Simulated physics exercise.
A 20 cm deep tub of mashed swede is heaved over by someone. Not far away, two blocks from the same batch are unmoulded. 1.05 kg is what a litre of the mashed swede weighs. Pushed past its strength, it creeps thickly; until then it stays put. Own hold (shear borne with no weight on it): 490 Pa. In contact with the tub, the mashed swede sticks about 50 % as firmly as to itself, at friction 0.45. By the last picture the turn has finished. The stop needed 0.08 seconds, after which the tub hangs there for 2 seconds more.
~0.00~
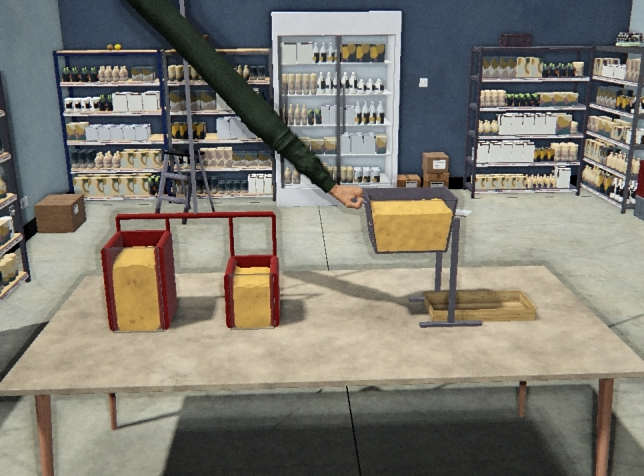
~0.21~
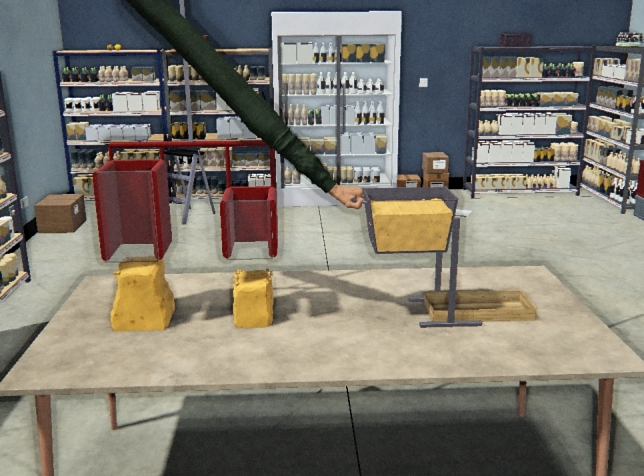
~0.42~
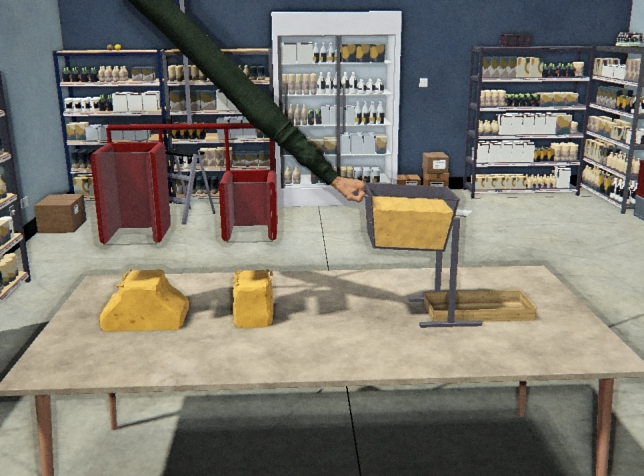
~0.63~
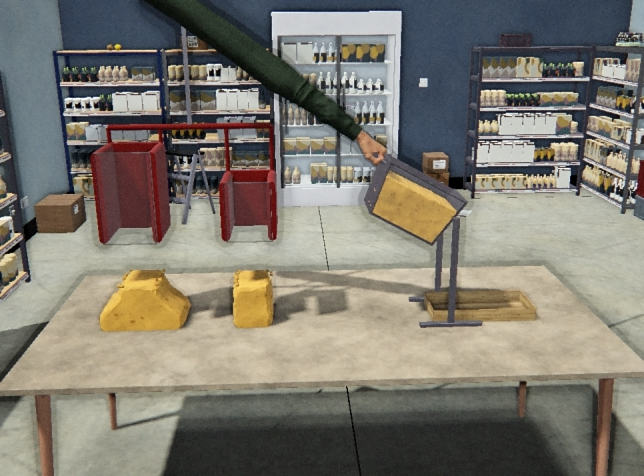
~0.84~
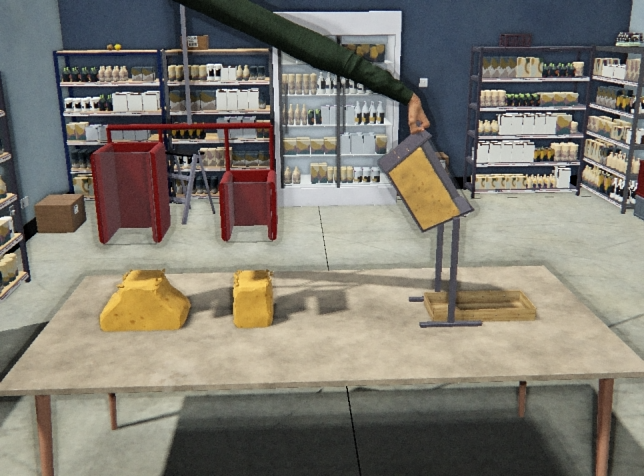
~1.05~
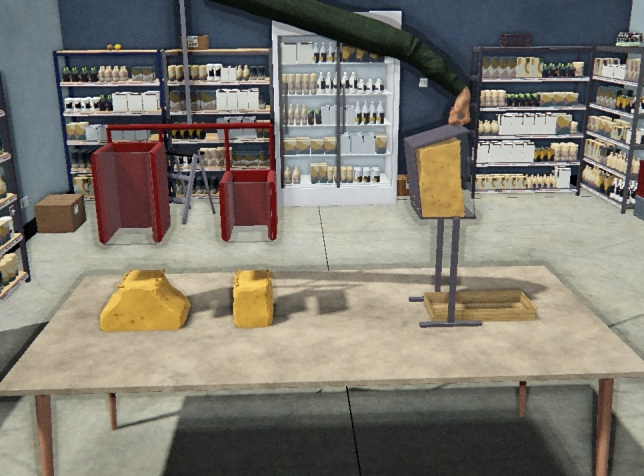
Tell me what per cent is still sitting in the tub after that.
Roughly 46 % is still there.
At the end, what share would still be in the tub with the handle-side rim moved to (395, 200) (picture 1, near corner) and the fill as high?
Near 100 per cent.
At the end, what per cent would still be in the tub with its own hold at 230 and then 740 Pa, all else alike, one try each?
In turn about 35 %, 60 %.
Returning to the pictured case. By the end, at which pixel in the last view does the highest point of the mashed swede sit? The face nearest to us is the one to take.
I'd say it peaks at roughly (445, 189) in the last picture.
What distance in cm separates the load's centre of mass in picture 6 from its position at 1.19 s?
5 cm.
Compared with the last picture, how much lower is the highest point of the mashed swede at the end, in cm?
17 cm.
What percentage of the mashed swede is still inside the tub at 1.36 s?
I'd say close to 65 %.
After 1.19 s, the tub is at 82 degrees and holds 97 %.
After 1.36 s, the tub is at 82 degrees and holds 63 %.
After 1.53 s, the tub is at 82 degrees and holds 46 %.
After 1.70 s, the tub is at 82 degrees and holds 46 %.
After 3.05 s, the tub is at 82 degrees and holds 46 %.
